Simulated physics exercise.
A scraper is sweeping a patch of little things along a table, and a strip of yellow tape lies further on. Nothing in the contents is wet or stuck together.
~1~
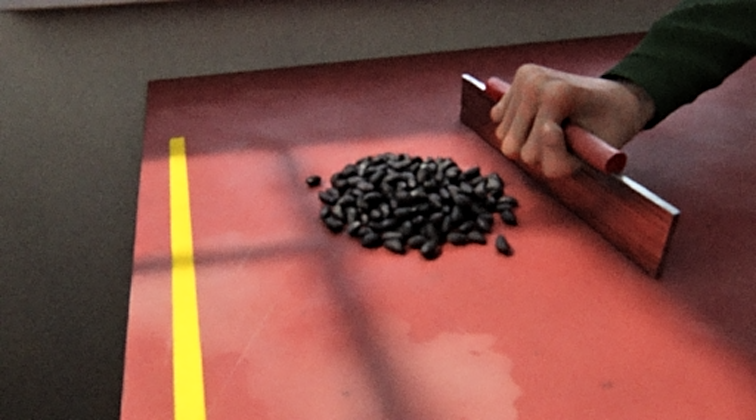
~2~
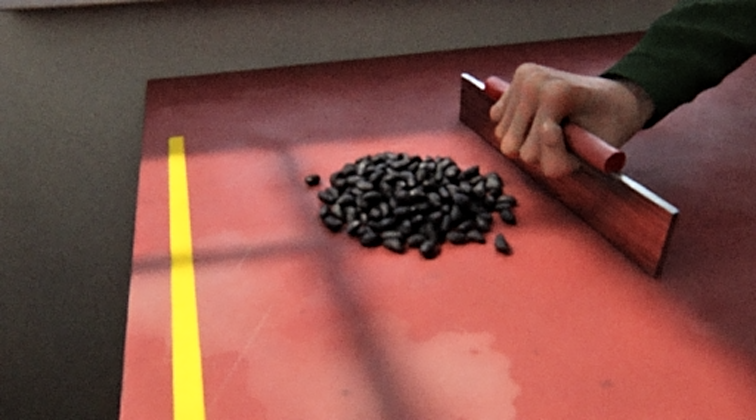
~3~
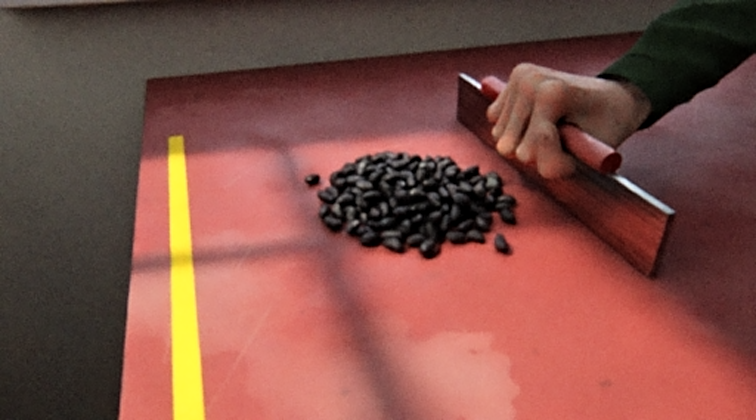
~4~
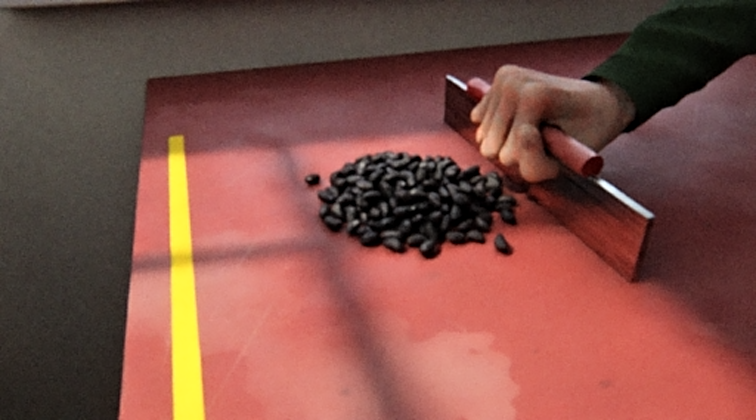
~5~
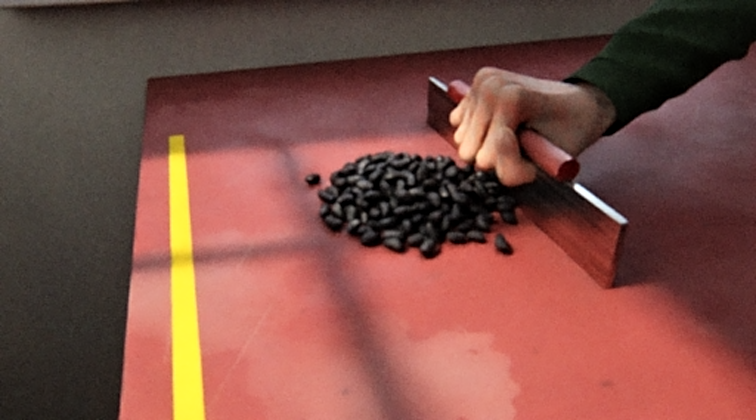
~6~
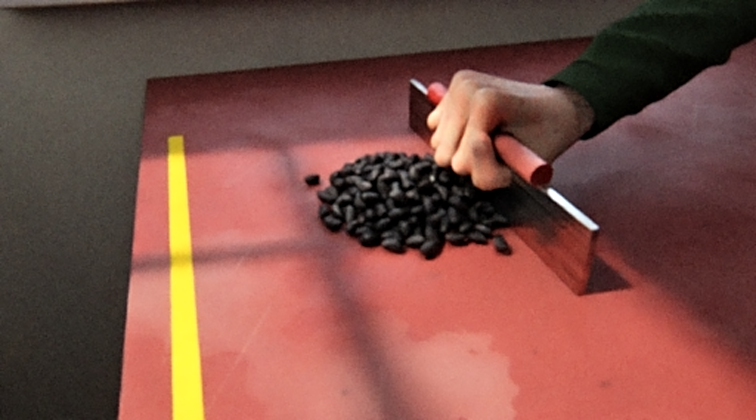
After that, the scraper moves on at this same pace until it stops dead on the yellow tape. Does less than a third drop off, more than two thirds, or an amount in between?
Over it goes: A large share, above two thirds.
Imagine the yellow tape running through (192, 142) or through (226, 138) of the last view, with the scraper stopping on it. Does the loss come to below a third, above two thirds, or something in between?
The middle third, then below one third.
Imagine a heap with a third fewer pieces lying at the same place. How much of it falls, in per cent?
Estimate: Around 70 %.
Just after the last frame, scraper still moving, near (326, 156); heap all on the table, its front near (198, 236).
A moment on, scraper stopped at the yellow tape; heap roughly two thirds over the edge.
Further on, scraper stopped at the yellow tape; heap the larger part over the edge.
When it is over, scraper stopped at the yellow tape; heap the larger part over the edge.
